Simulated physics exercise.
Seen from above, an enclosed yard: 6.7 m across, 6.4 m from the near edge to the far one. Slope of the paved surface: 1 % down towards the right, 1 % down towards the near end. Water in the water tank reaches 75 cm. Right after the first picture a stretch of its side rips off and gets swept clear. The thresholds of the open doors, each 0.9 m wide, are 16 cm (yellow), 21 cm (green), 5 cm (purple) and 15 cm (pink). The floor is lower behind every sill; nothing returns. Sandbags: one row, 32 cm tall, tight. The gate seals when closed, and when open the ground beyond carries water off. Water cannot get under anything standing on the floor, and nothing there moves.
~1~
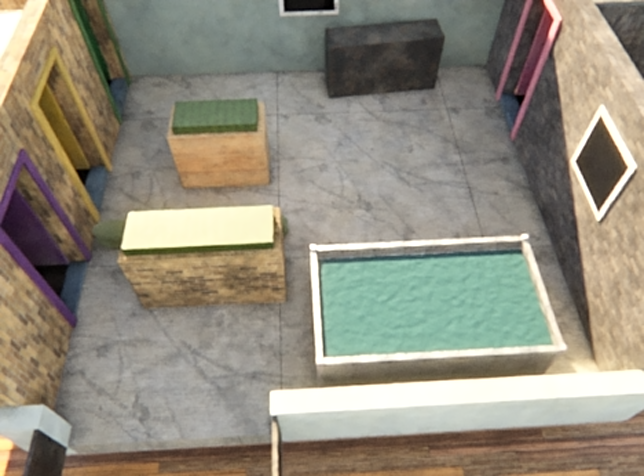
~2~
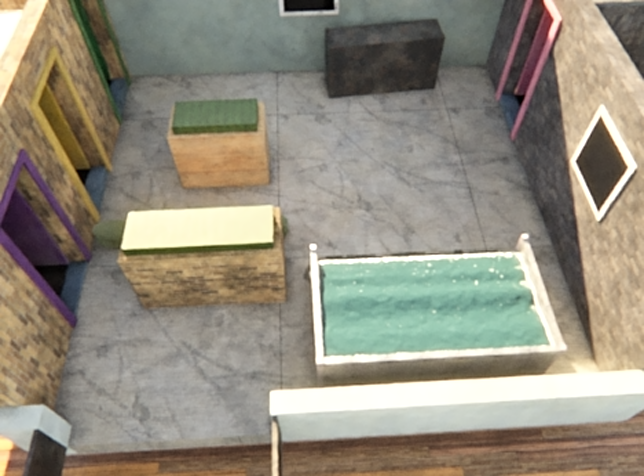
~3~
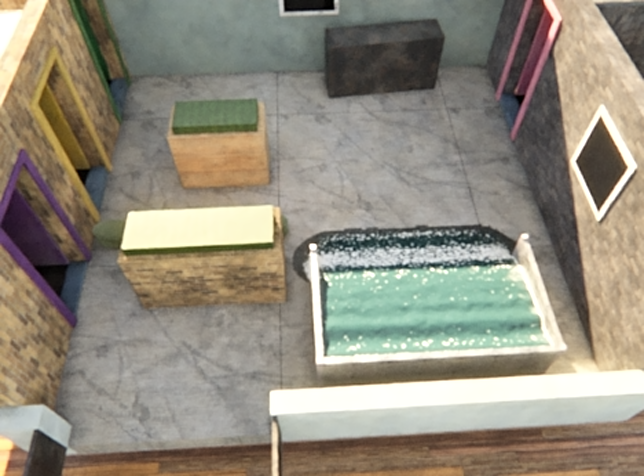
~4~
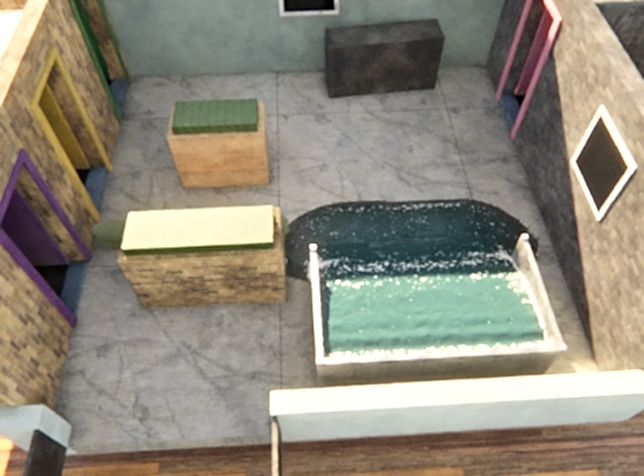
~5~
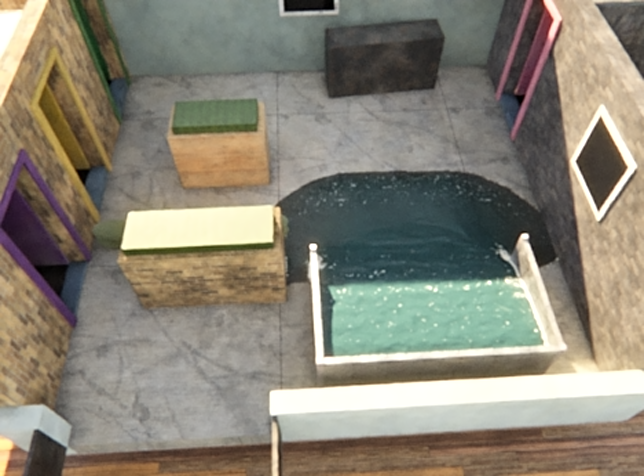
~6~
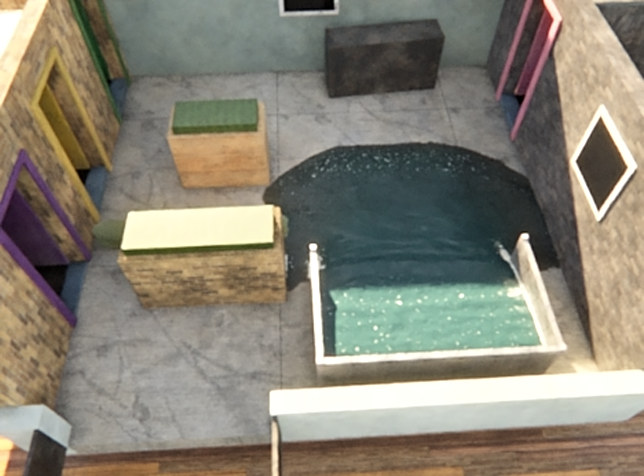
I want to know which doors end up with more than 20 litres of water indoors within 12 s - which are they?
The yellow door: That much or less; the green door: That much or less; the purple door: That much or less; the pink door: More than that.
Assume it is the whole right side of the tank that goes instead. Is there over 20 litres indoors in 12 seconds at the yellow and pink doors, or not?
Result against the limit at yellow: Limit held; result at pink: Limit held.
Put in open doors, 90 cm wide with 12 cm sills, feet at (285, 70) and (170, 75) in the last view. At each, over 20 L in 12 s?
More, less.
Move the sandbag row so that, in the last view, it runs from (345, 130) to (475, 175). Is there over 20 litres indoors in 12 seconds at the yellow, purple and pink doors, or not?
So yellow comes out low enough, purple comes out too high and pink comes out low enough.
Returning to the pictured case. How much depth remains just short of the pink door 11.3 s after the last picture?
The mean depth is around 14.5 cm.
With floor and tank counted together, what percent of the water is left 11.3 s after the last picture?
Close to 94 in a hundred remains.
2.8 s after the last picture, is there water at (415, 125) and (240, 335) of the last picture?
I'd say drenched, then spared.
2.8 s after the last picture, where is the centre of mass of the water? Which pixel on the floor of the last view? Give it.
Around (381, 149).
Then, 0.7 s after the last picture water covers 45 % of the floor and is deepest (40 cm) near (387, 96); yellow door not reached, green door not reached, purple door not reached, pink door 11 cm at the sill, 0 L in.
Then, 1.5 s after the last picture water covers 55 % of the floor and is deepest (52 cm) near (481, 80); yellow door not reached, green door not reached, purple door not reached, pink door 15 cm at the sill, 0 L in.
Then, 2.8 s after the last picture water covers 65 % of the floor and is deepest (36 cm) near (335, 72); yellow door 3 cm at the sill, 0 L in, green door 19 cm at the sill, 0 L in, purple door 3 cm at the sill, 0 L in, pink door 28 cm at the sill, 39 L in.
Then, 6.3 s after the last picture water covers 85 % of the floor and is deepest (18 cm) near (549, 355); yellow door 9 cm at the sill, 0 L in, green door 9 cm at the sill, 1 L in, purple door 2 cm at the sill, 0 L in, pink door 7 cm at the sill, 79 L in.
Then, 11.3 s after the last picture water covers 95 % of the floor and is deepest (18 cm) near (606, 395); yellow door 5 cm at the sill, 0 L in, green door 3 cm at the sill, 1 L in, purple door 2 cm at the sill, 0 L in, pink door 14 cm at the sill, 79 L in.
